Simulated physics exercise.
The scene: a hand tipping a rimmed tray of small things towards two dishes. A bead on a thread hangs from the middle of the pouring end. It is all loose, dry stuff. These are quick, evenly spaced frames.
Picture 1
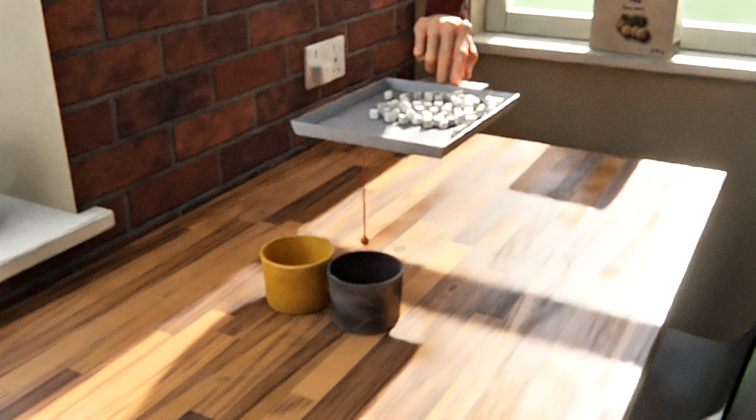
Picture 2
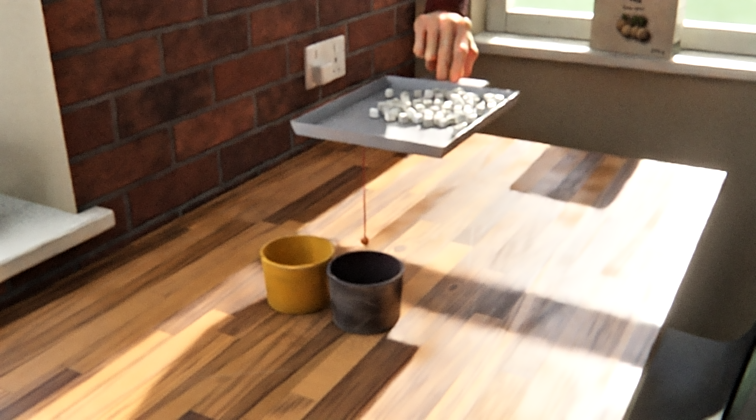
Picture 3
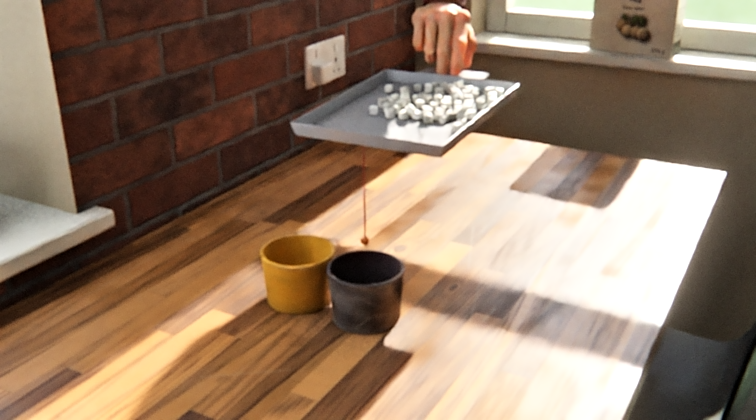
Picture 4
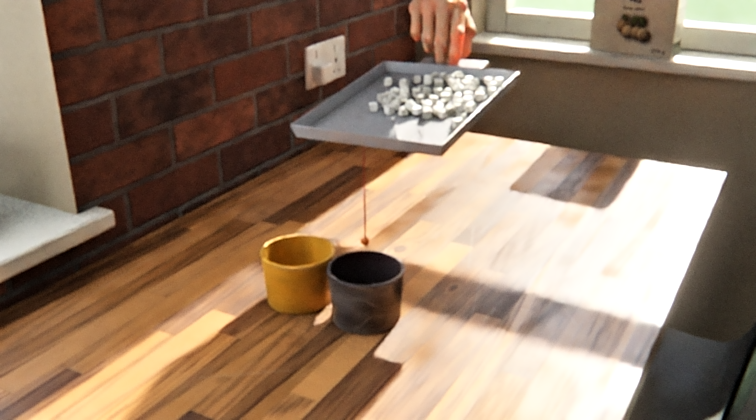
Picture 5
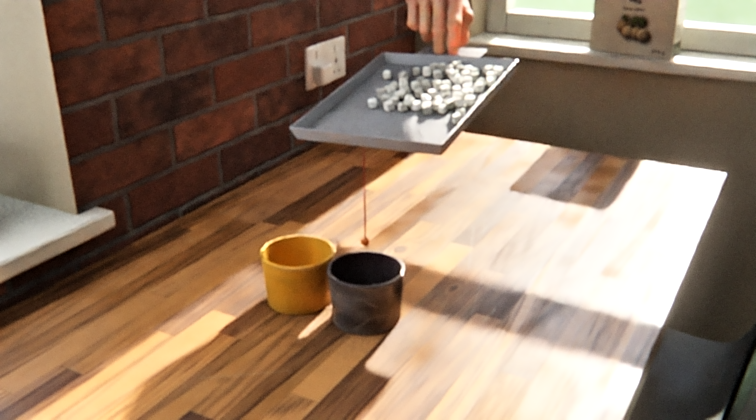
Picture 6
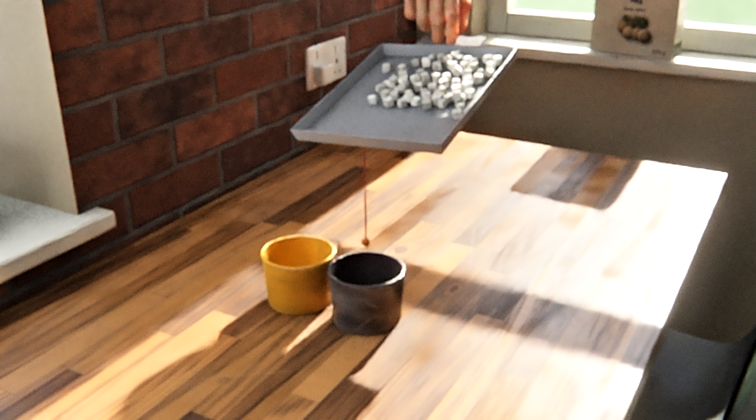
At the start, a hand holds a grey tray of small white cubes level above a wooden worktop, behind a yellow dish and a dark one. The hand then gradually raises the far side, tilting the tray towards the dishes, while the cubes stay bunched and the bead hangs nearly still.
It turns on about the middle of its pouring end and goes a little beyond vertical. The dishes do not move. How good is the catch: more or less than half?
In the dishes lies over half of it.
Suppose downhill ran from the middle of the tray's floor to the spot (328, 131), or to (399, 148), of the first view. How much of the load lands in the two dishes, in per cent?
Near 50 % and 20 %.
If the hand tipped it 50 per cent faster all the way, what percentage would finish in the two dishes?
Roughly 70 in a hundred.
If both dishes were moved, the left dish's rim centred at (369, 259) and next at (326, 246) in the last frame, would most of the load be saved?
First less than half, then less than half.
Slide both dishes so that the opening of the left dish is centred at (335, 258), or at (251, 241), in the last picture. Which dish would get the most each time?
First left, then the right-hand dish.
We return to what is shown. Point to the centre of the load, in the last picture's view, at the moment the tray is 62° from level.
Around (341, 129).
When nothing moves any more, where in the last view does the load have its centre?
At about (304, 299).
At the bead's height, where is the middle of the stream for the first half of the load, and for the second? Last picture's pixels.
Early half (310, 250), late half (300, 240).
Shortly afterwards, tray tipped steeply; the bulk on the tray; only a few in the right dish; a little in the left dish; only a few outside both; a little in the air.
Next, tray tipped past a quarter turn; the bulk on the tray; only a few in the right dish; a little in the left dish; a little outside both; only a few in the air.
Some moments later, tray tipped past a quarter turn; a little in the right dish; near half in the left dish; near a third outside both.
In the end, tray tipped past a quarter turn; a little in the right dish; near half in the left dish; near a third outside both.
